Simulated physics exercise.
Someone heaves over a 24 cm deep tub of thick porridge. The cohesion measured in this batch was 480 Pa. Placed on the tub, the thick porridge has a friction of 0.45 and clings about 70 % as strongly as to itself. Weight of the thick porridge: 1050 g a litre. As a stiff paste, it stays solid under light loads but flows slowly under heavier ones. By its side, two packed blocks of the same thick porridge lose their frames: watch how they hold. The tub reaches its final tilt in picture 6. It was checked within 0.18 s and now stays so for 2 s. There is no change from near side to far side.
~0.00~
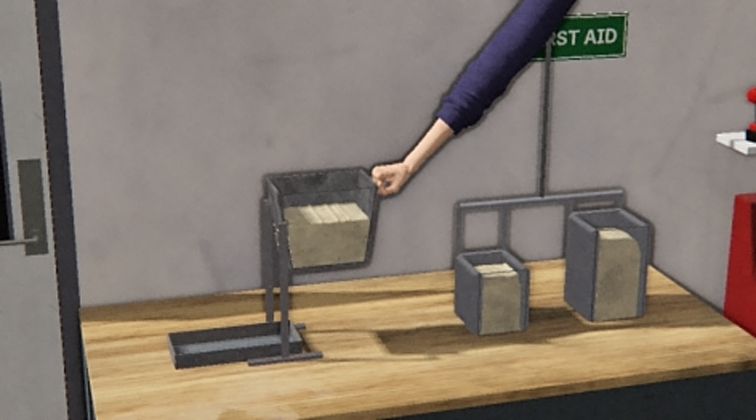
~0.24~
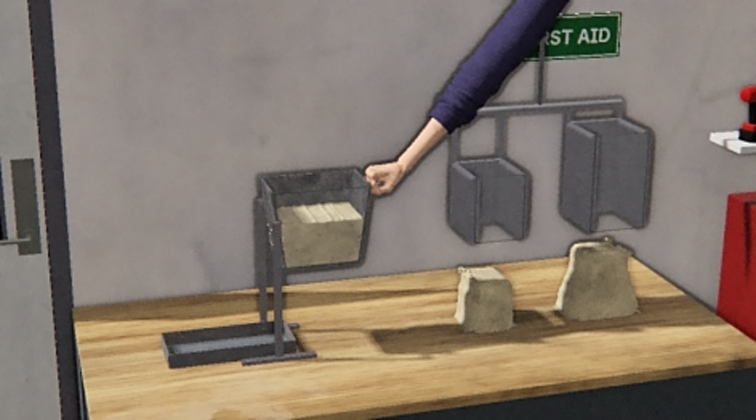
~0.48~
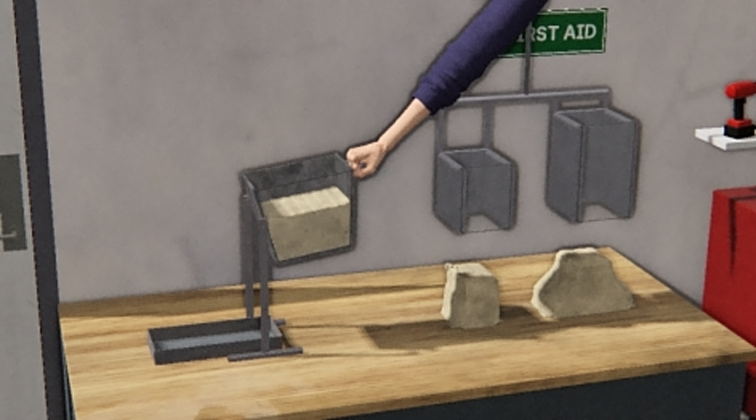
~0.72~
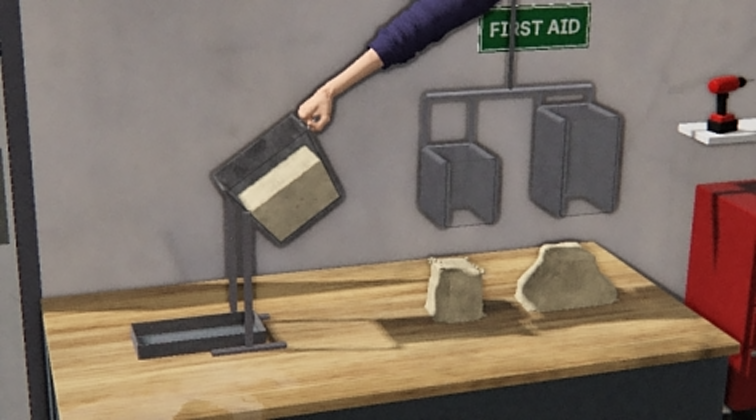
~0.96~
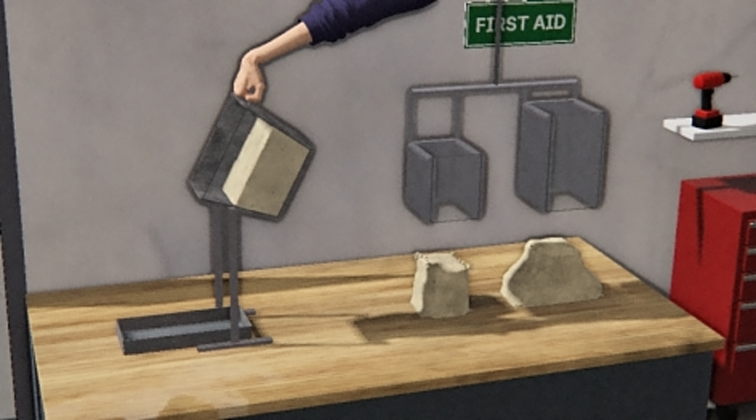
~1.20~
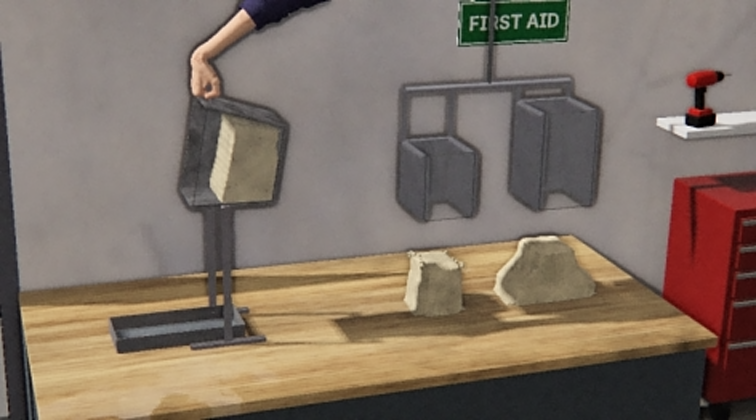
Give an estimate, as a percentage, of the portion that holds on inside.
The portion holding on inside is about 100 %.
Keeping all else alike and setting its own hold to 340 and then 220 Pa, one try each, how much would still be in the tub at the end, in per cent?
First 80 %, second 60 %.
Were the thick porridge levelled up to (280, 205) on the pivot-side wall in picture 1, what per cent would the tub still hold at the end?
I'd say close to 60 % stays in the tub.
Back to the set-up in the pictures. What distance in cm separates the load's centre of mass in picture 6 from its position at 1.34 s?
Around 3 centimetres.
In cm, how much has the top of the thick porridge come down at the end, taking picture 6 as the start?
Roughly 6 cm.
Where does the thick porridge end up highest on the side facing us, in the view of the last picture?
Close to pixel (221, 146).
After 1.34 s, the tub is at 81 degrees and holds 100 %.
After 1.51 s, the tub is at 81 degrees and holds 100 %.
After 1.68 s, the tub is at 81 degrees and holds 100 %.
After 1.85 s, the tub is at 81 degrees and holds 100 %.
After 3.20 s, at the end, the tub is at 81 degrees and holds 100 %.
